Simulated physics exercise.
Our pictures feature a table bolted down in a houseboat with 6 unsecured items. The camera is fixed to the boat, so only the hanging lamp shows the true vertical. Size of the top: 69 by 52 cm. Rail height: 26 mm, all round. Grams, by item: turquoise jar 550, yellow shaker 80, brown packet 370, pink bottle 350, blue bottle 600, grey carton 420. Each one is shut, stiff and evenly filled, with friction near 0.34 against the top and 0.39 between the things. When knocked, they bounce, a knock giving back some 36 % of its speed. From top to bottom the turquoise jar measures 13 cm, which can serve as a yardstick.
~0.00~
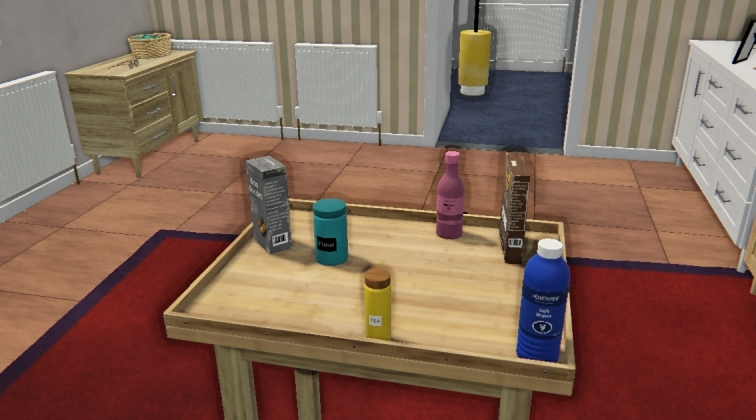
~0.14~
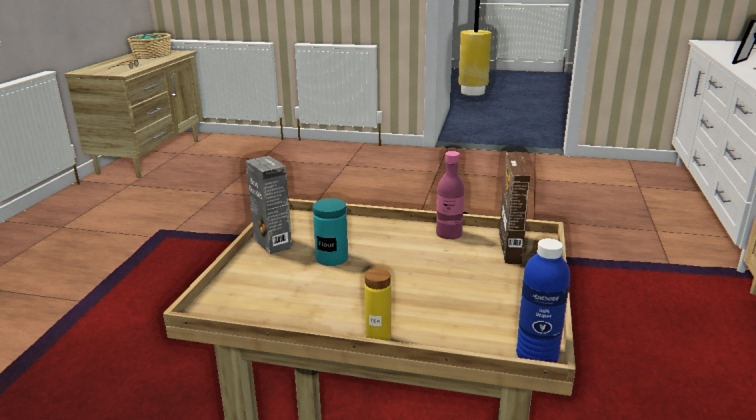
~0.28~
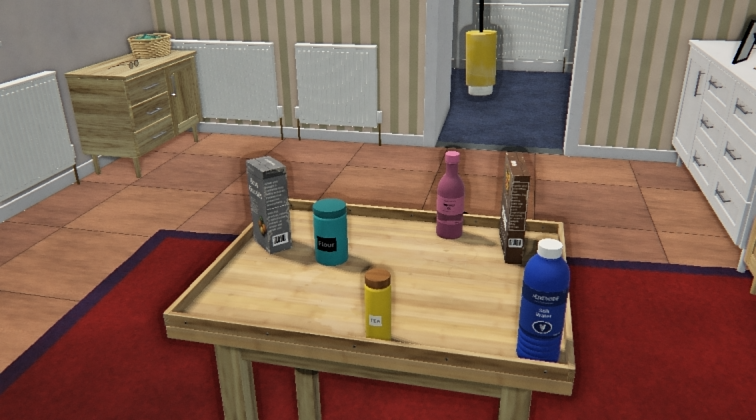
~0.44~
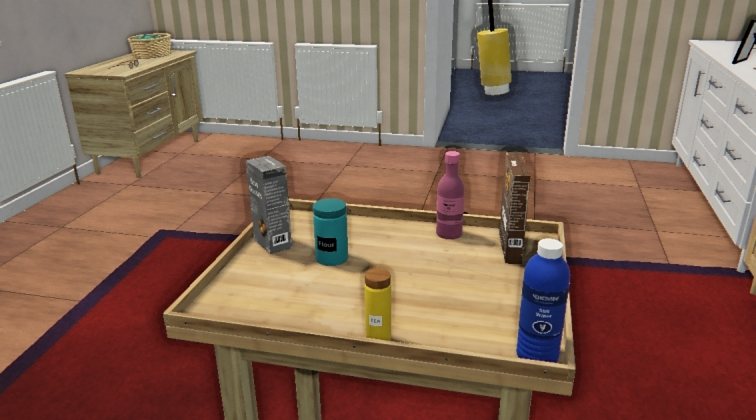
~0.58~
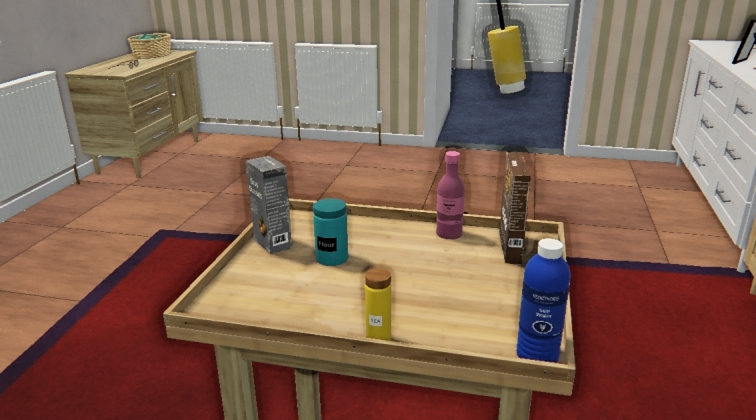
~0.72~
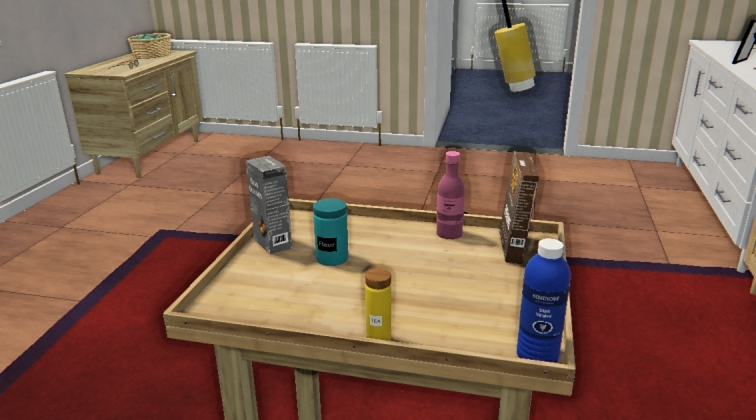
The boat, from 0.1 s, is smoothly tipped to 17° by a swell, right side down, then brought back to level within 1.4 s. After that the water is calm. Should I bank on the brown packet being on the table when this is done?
No, it won't be there.
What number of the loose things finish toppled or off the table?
I make it 1.
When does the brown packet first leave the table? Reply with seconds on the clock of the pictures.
Around 1.0 s on the clock.
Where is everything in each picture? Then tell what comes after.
In the first frame, boat level; brown packet (514, 207); turquoise jar (331, 232).
In the second frame, boat level; pink bottle (451, 195); blue bottle (544, 302).
In the third frame, boat heeled 3°, right side down; grey carton (269, 205); turquoise jar (331, 232).
In the fourth frame, boat heeled 8°, right side down; yellow shaker (378, 308); pink bottle (451, 195).
In the fifth frame, boat heeled 13°, right side down; blue bottle (544, 302); grey carton (269, 205).
In the sixth frame, boat heeled 16°, right side down; brown packet (518, 207) rocked 5° off its seat; turquoise jar (331, 232).
By 1.12 s, boat heeled 10°, right side down; brown packet now off the table.
By 1.42 s, boat level.
When it is over (2.0 s), off the table, brown packet; the other 5 within 5 cm of the start.
